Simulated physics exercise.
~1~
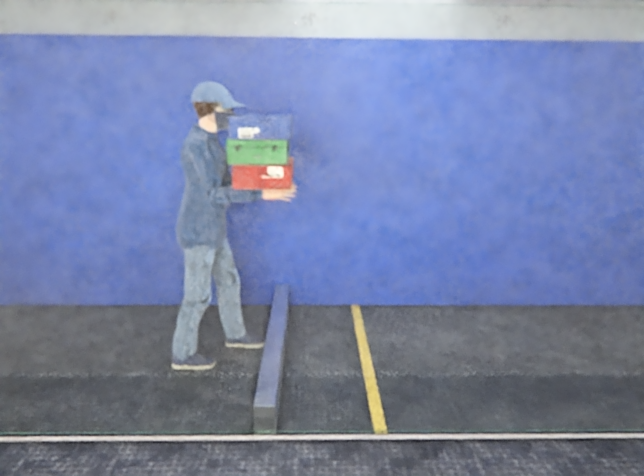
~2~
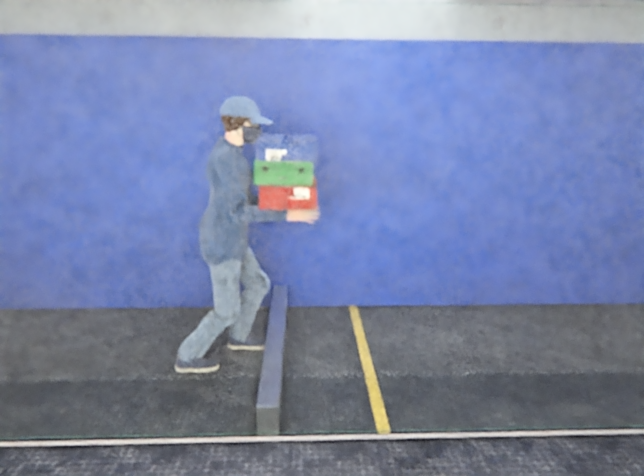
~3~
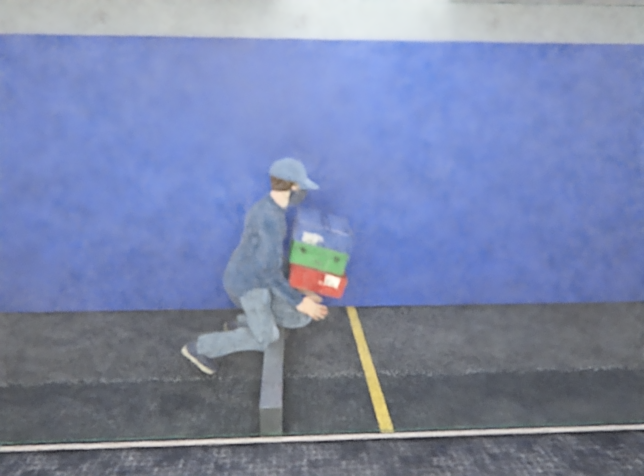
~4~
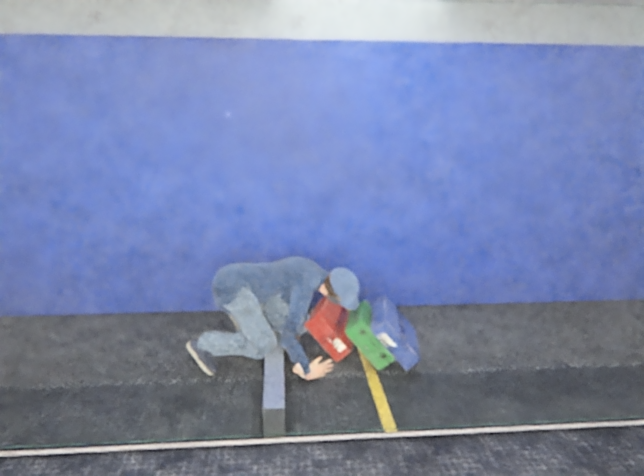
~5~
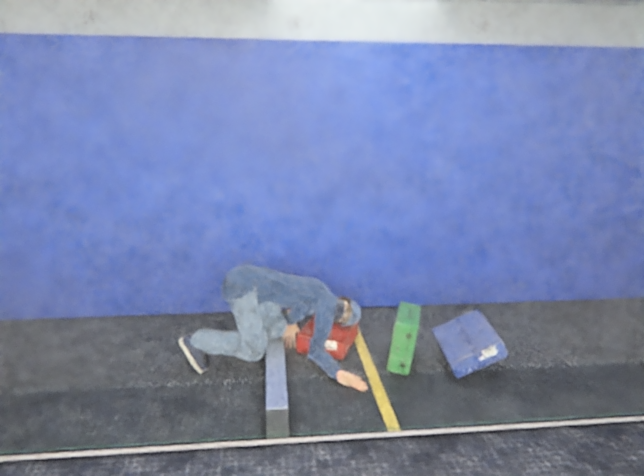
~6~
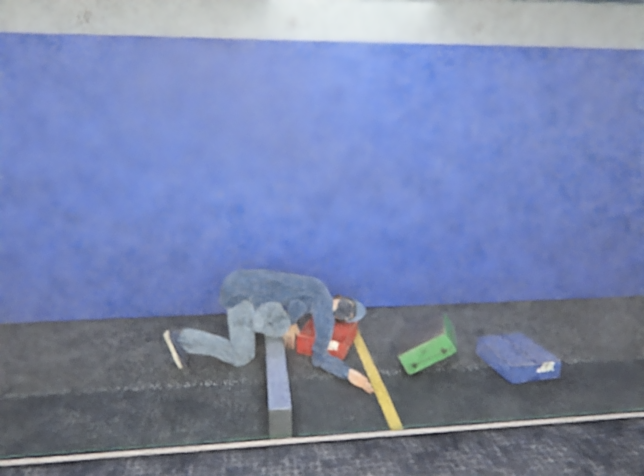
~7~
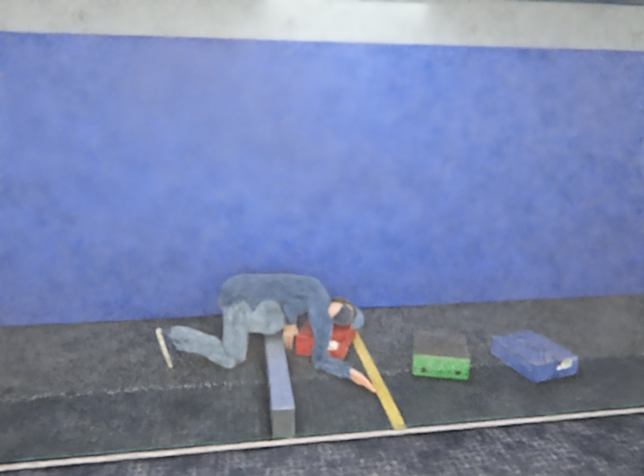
A passenger carrying three boxes falls over a low rail, spilling two past a yellow line.
